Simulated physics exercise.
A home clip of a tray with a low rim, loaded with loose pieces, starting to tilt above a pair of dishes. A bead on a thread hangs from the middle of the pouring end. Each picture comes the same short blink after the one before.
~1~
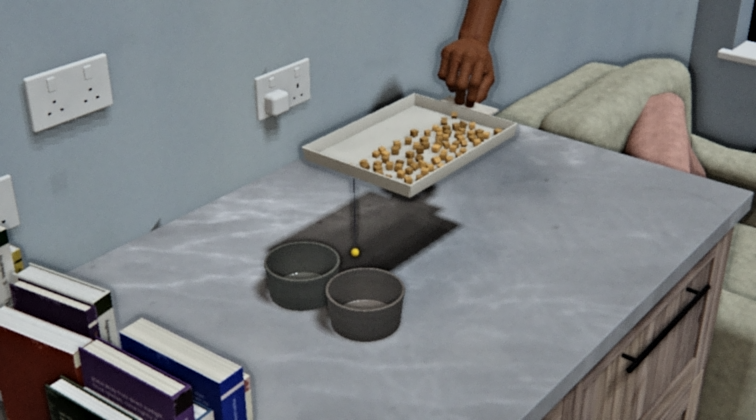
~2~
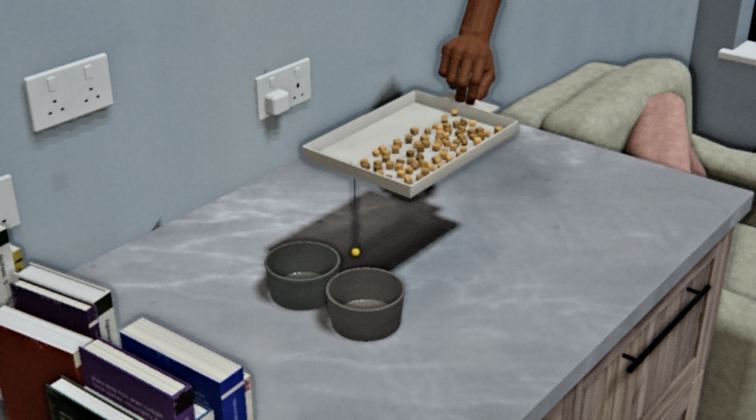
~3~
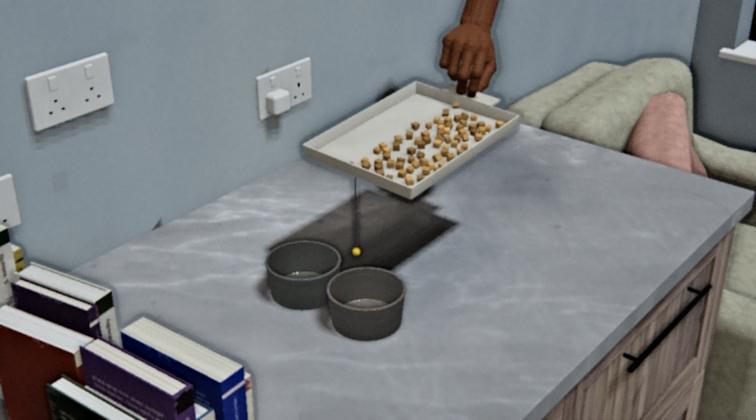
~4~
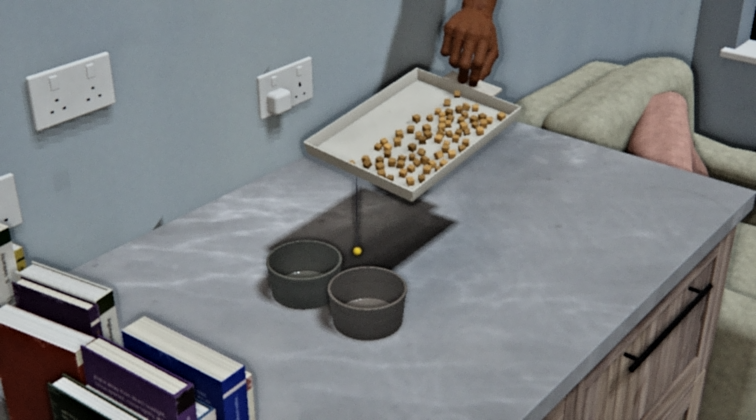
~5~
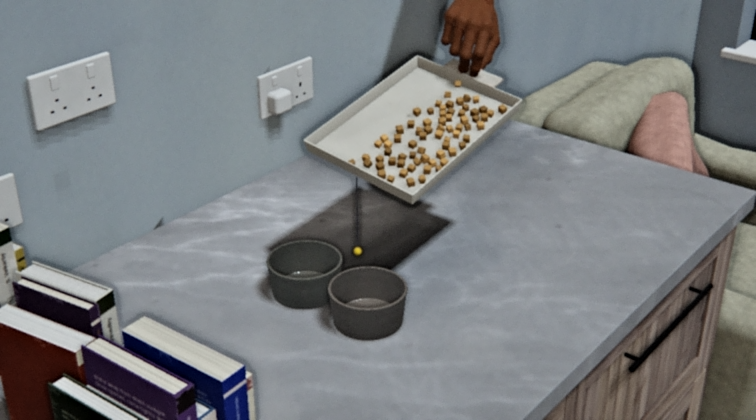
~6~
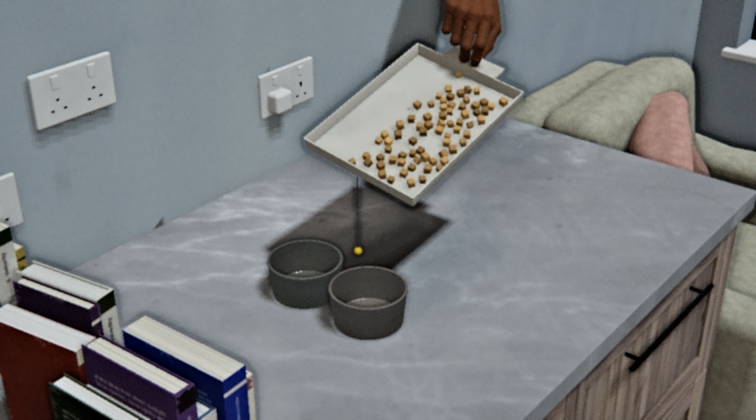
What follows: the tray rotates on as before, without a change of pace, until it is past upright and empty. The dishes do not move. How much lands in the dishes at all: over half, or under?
Together they catch under half.
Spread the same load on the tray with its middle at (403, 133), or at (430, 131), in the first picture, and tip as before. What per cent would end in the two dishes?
First some 50, then 40 per cent.
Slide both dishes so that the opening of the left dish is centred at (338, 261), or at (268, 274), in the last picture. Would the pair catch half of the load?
In turn: Most of it; less than half.
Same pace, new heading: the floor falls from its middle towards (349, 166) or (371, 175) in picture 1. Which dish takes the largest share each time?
One: The left one. Two: The right-hand dish.
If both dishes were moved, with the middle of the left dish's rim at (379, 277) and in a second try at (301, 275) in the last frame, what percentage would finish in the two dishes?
Roughly 80 per cent, and 0 per cent.
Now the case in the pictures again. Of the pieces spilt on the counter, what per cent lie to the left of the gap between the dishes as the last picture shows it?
Roughly 0 in a hundred.
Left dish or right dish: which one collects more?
More ends in the dish on the right.
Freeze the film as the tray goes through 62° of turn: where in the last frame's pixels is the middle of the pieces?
Around (423, 166).
Soon after the last picture, tray tipped steeply; all on the tray.
A little later, tray tipped right over; nearly all on the tray; a stray few in the right dish; a small part outside both; a stray few in the air.
Later still, tray tipped past a quarter turn; about a third in the right dish; about two thirds outside both.
At rest, tray tipped past a quarter turn; about a third in the right dish; none in the left dish; about two thirds outside both.
